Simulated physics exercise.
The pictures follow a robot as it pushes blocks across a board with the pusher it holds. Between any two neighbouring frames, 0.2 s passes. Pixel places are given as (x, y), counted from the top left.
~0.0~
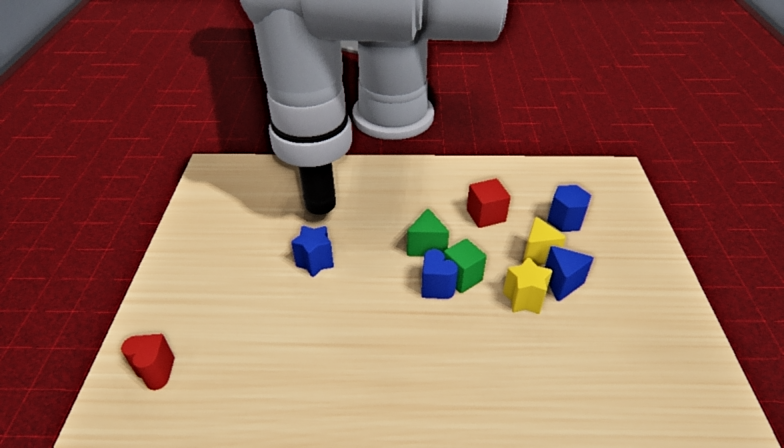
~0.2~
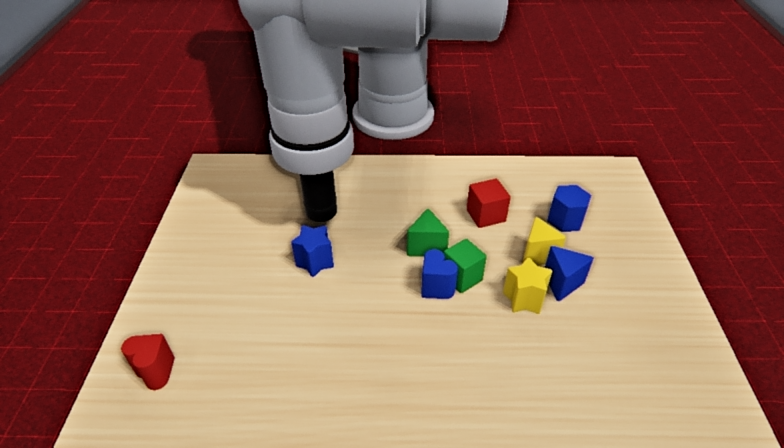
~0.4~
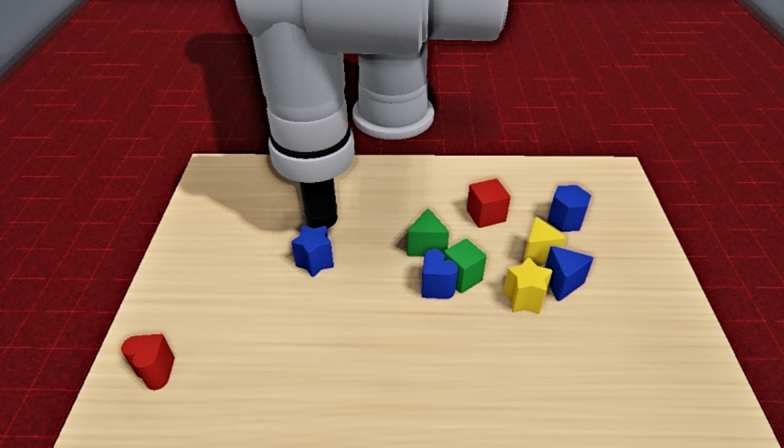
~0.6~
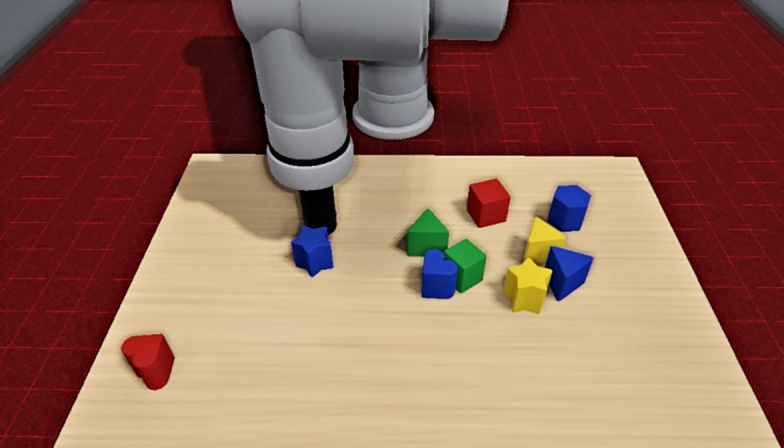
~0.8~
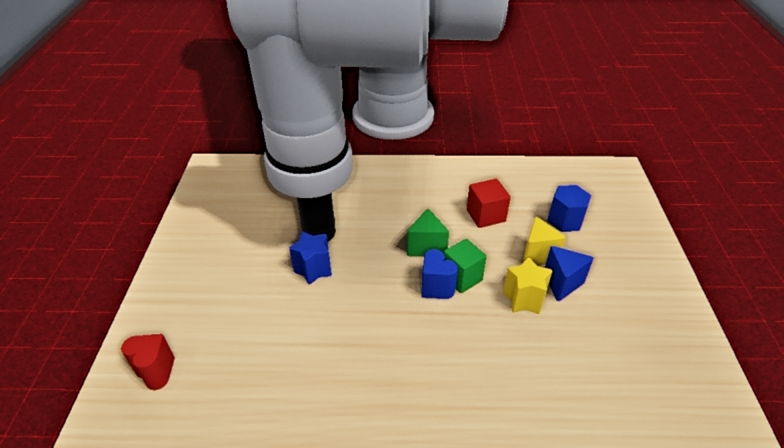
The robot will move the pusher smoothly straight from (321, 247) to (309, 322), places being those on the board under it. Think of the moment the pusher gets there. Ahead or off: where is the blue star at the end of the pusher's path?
The pusher should keep driving it forward.
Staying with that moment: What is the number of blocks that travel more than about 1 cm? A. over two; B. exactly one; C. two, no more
My answer is option B.
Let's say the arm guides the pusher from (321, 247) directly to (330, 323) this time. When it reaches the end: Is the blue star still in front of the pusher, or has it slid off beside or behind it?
In the end it is ahead.
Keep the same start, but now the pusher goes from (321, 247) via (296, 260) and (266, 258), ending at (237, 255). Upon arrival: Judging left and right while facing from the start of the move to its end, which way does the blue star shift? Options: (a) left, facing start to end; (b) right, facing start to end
Answer: A.
On the path given first. One third of the way, pusher at (315, 257); blue star at (305, 269).
Two thirds of the way, pusher at (311, 282); blue star at (300, 297).
At the end, pusher at (307, 310); blue star at (293, 327).
